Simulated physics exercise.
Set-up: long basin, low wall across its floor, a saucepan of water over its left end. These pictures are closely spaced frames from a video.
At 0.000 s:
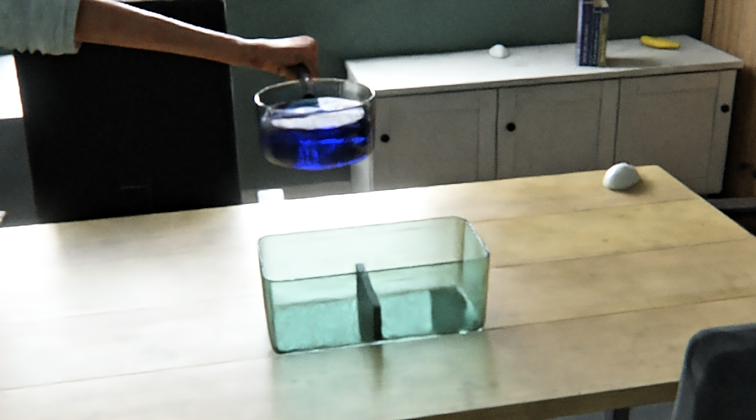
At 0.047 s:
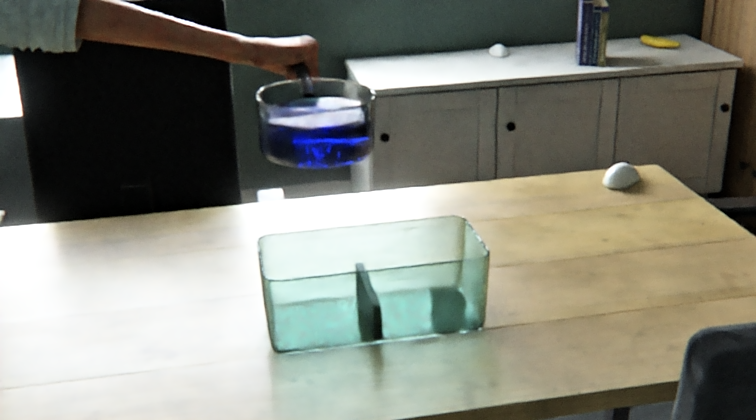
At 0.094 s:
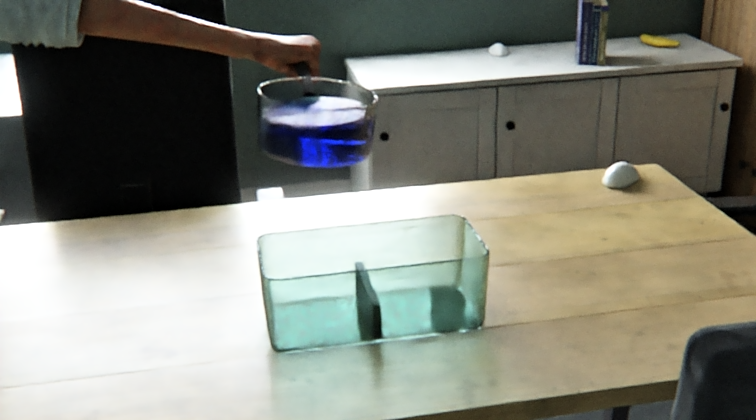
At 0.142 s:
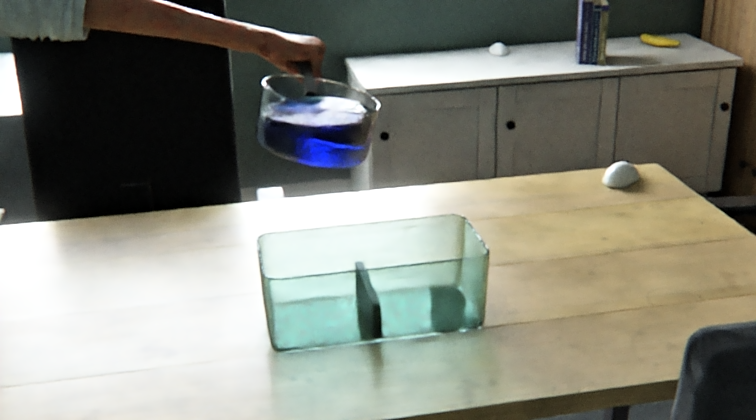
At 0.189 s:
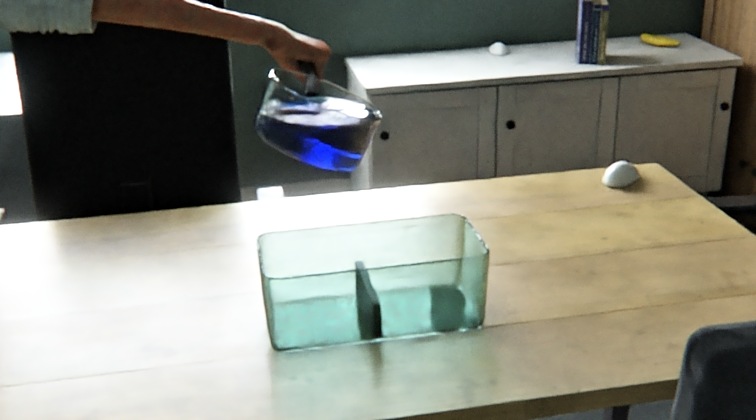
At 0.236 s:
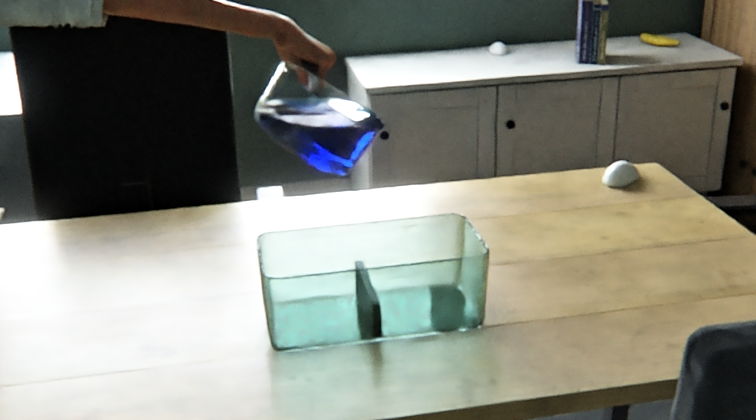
A hand holds a glass pan of blue liquid above a divided basin and tilts it rightward.
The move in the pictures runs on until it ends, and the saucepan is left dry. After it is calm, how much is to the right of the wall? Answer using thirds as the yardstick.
Over two thirds of it.
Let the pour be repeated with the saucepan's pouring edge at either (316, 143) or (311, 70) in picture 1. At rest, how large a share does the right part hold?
Estimate, first then second: 15 per cent and 40 per cent.
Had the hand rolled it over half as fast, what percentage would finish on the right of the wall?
About 95 per cent.
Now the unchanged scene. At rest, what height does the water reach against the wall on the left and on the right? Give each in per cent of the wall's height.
Once still, it is 10 % on the left and 60 % on the right.
By 0.50 s the tilt is 104° and 20 per cent is still to pour, 0 is left of the wall and 23 right of it.
By 0.70 s the tilt is 114° and 3 per cent is still to pour, 7 is left of the wall and 71 right of it.
By 0.90 s the tilt is 114° and 0 per cent is still to pour, 12 is left of the wall and 82 right of it.
By 1.12 s the tilt is 114° and 0 per cent is still to pour, 12 is left of the wall and 83 right of it.
At rest 13 per cent lies left of the wall, 83 right of it and 5 outside.
